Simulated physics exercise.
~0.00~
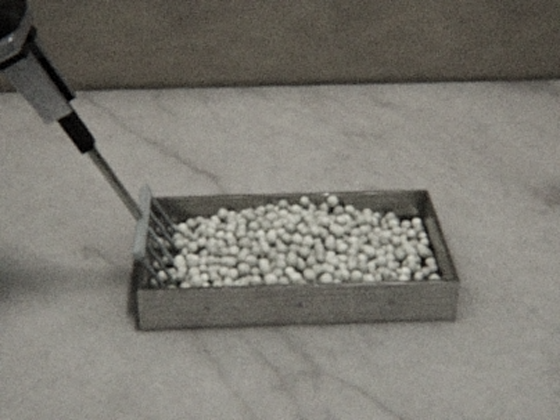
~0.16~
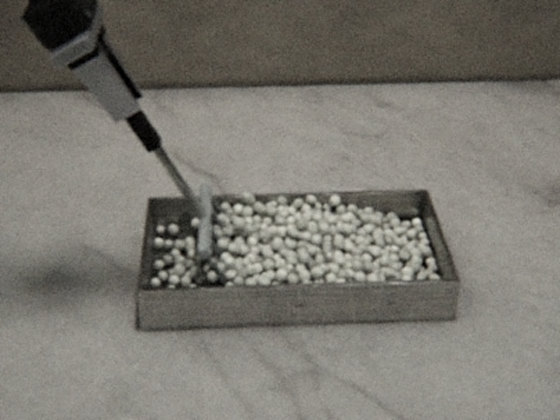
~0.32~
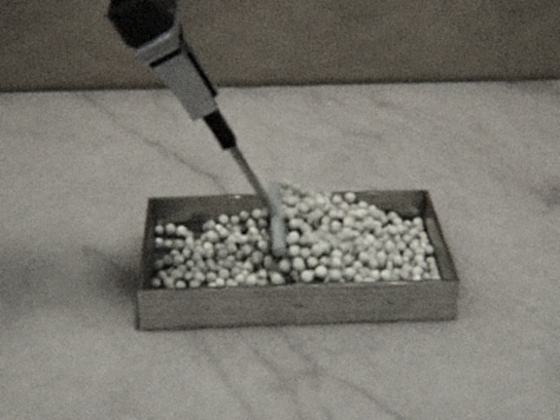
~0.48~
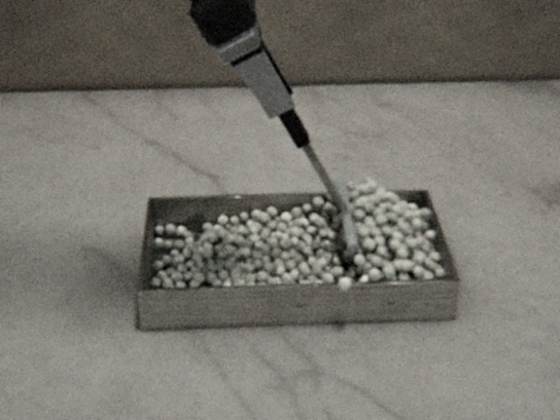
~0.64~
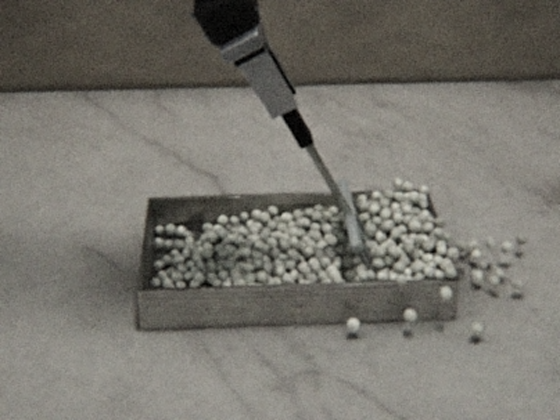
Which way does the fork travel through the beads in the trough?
The fork travels to the right, going from the left end of the trough towards the right end.
Robot arm dragging a fork rightward through a trough of pale beads, heaping them at the right end until some spill out.
